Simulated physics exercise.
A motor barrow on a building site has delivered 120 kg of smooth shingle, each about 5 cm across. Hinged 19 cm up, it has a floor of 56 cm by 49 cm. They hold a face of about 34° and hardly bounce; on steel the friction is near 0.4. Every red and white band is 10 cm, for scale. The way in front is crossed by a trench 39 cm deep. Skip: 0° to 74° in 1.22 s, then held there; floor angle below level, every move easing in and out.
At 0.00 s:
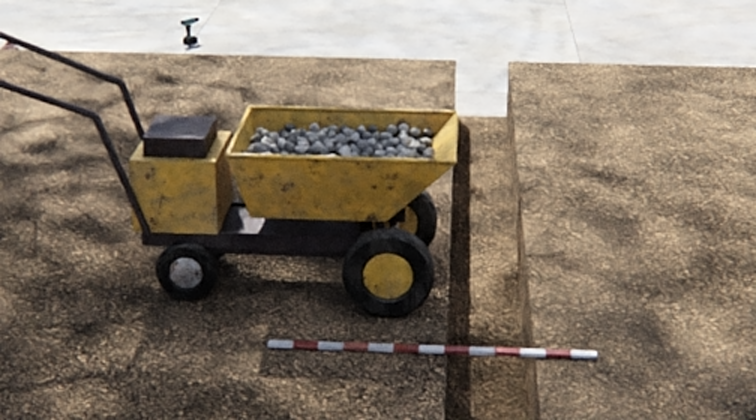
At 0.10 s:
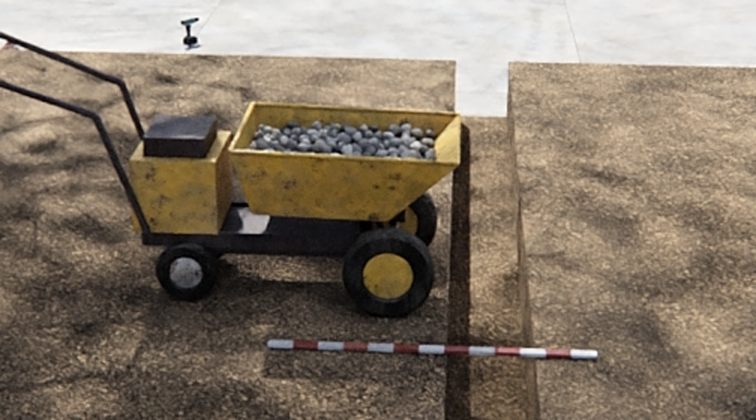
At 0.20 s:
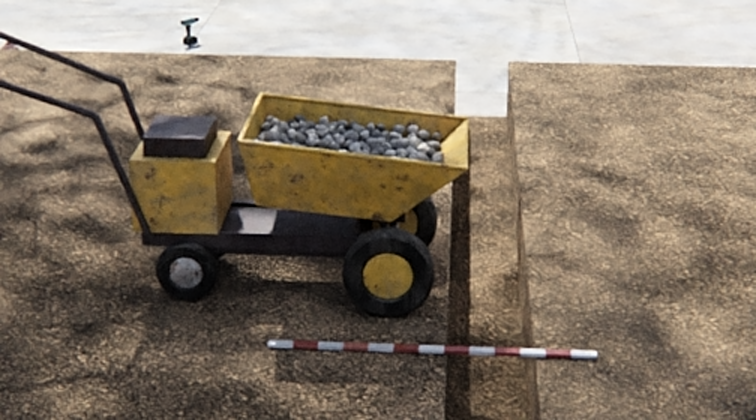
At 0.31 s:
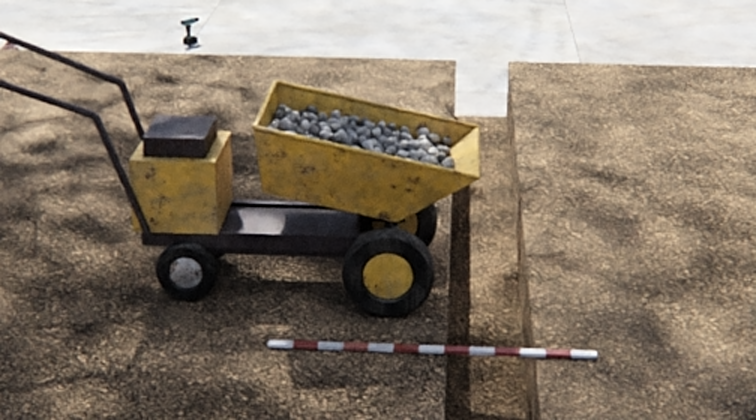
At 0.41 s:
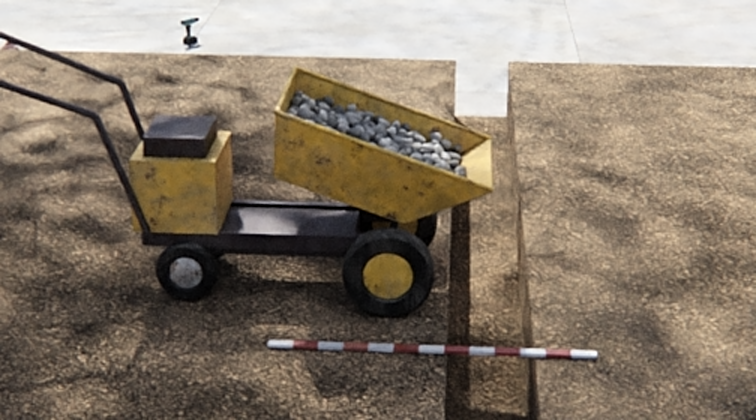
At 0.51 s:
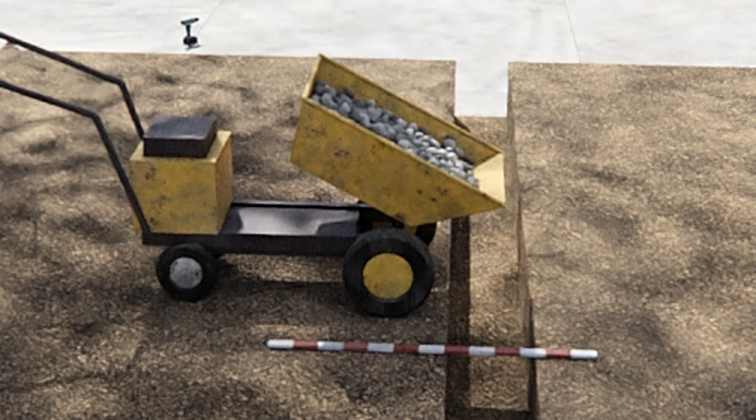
On a building site, a yellow motor barrow steadily tilts its skip of grey stones rightward.
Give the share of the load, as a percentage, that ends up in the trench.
8 %.
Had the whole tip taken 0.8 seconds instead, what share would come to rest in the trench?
With that change, it comes to around 10 per cent.
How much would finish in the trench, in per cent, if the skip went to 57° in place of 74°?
Share in trench: Approx. 25%.
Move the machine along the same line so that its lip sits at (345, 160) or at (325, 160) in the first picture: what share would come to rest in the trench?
First place: Near 85%; second place: Near 60%.
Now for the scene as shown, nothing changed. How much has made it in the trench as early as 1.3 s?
Roughly 0 percent of the load.
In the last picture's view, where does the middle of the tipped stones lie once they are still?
I'd put it close to (597, 287).
After 0.9 s the floor is at 63°; 100 % in the skip; the foremost stones are at (537, 245).
After 1.3 s the floor is at 74°; 44 % in the skip, 2 % in the trench, 53 % past the trench; the foremost stones are at (682, 288).
After 1.7 s the floor is at 74°; 15 % in the skip, 5 % in the trench, 79 % past the trench; the foremost stones are past the picture's edge.
After 3.6 s the floor is at 74°; 11 % in the skip, 8 % in the trench, 81 % past the trench; the foremost stones are past the picture's edge.
